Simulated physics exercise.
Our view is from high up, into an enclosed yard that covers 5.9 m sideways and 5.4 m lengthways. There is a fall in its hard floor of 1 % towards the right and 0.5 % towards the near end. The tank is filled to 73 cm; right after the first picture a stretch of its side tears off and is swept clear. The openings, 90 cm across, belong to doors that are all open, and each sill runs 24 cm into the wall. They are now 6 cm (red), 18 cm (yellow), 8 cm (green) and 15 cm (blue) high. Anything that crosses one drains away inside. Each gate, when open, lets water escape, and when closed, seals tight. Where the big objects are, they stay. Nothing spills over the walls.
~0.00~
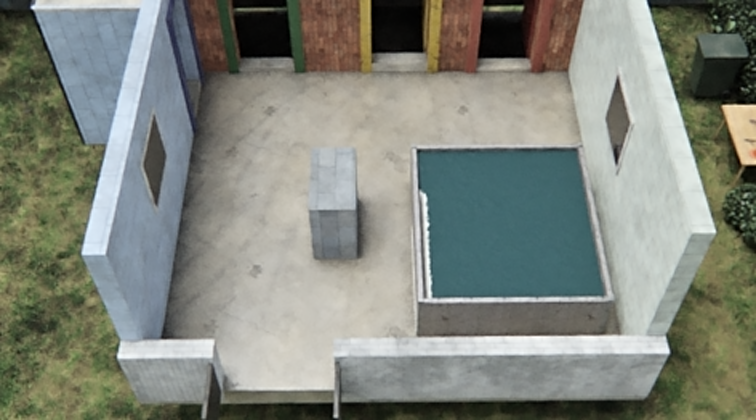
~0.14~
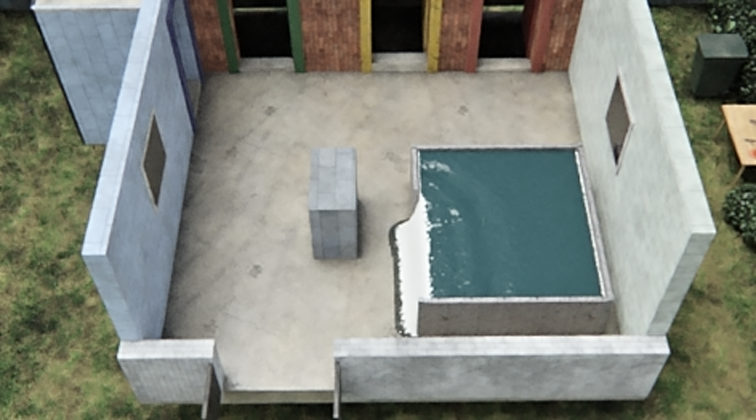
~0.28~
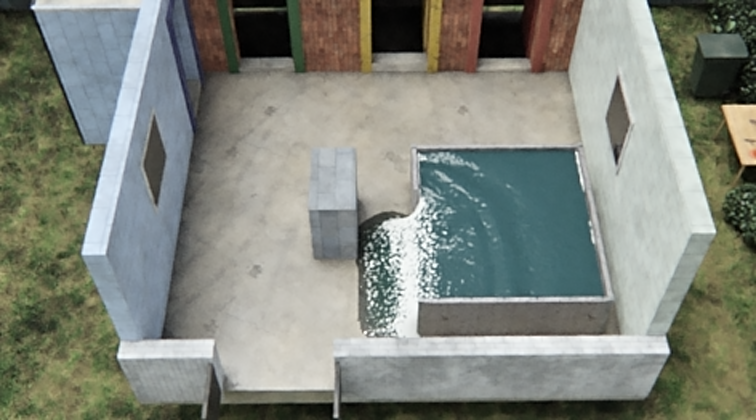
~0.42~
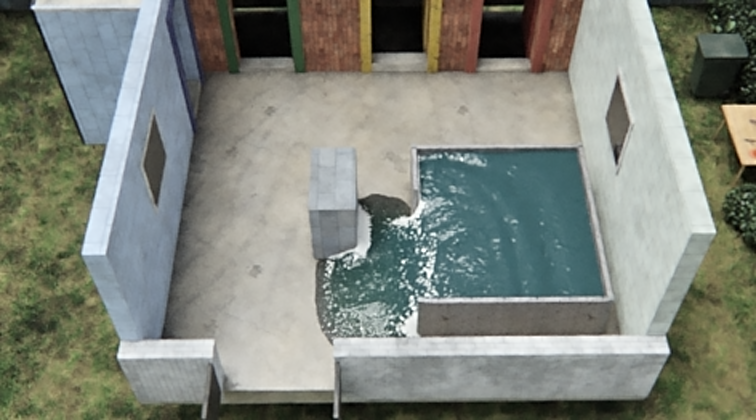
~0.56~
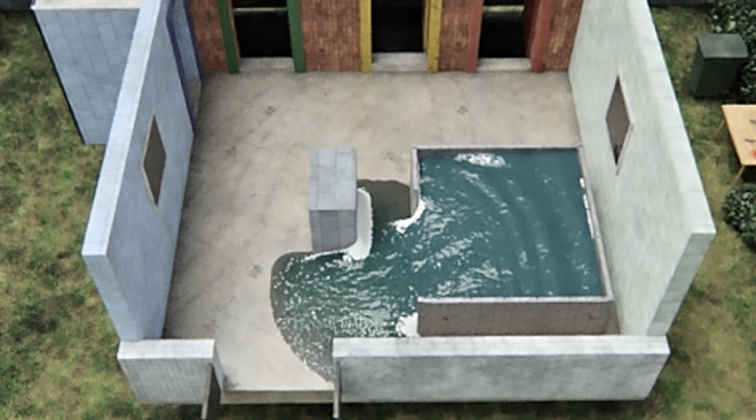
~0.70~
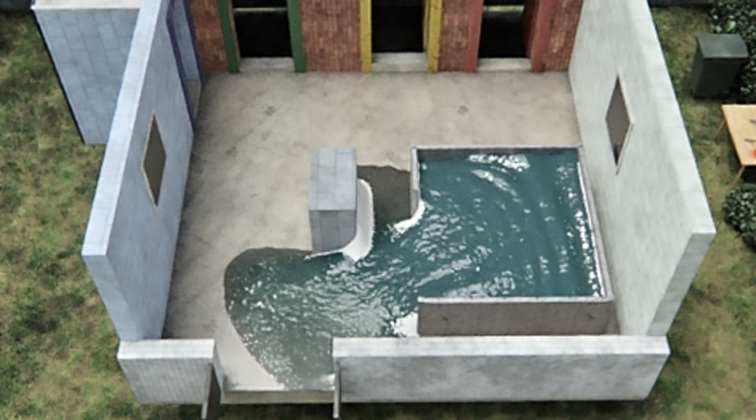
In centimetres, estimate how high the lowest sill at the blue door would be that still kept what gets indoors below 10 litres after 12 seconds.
It comes to roughly 10 cm.
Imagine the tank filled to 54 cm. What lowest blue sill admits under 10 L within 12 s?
Roughly 6.0 centimetres.
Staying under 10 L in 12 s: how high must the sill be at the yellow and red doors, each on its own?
Roughly 13.5 cm at yellow and 11.5 cm at red.
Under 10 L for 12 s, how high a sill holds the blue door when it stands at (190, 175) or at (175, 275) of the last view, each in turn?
In turn: Roughly 7.0 cm, roughly 31 cm.
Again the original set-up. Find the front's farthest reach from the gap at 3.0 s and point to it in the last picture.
At about (204, 79).
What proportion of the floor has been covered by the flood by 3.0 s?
Roughly 70 percent of the floor is wet.
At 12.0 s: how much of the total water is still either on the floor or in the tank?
Something near 62 out of a hundred parts.
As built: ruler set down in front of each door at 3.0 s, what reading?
Depth (cm): Red 7 / yellow 15 / green 4 / blue 4.
After 1.4 s water covers 40 % of the floor, deepest (48 cm) near (159, 360); it has not reached the blue door.
After 3.0 s water covers 70 % of the floor, deepest (33 cm) near (157, 372); 4 cm at the blue door, 0 litres in over its 15 cm sill.
After 12.0 s water covers 95 % of the floor, deepest (14 cm) near (544, 172); 5 cm at the blue door, 1 litre in over its 15 cm sill.
At the blue door as built, the water arrived by 2.5 s and peaked near 12 cm at 6.6 s.
With a sill of 9 cm, 14 litres would have come in within the 12 s; with 12.5 cm, 3 litres. So under 10 litres takes about 10 cm.
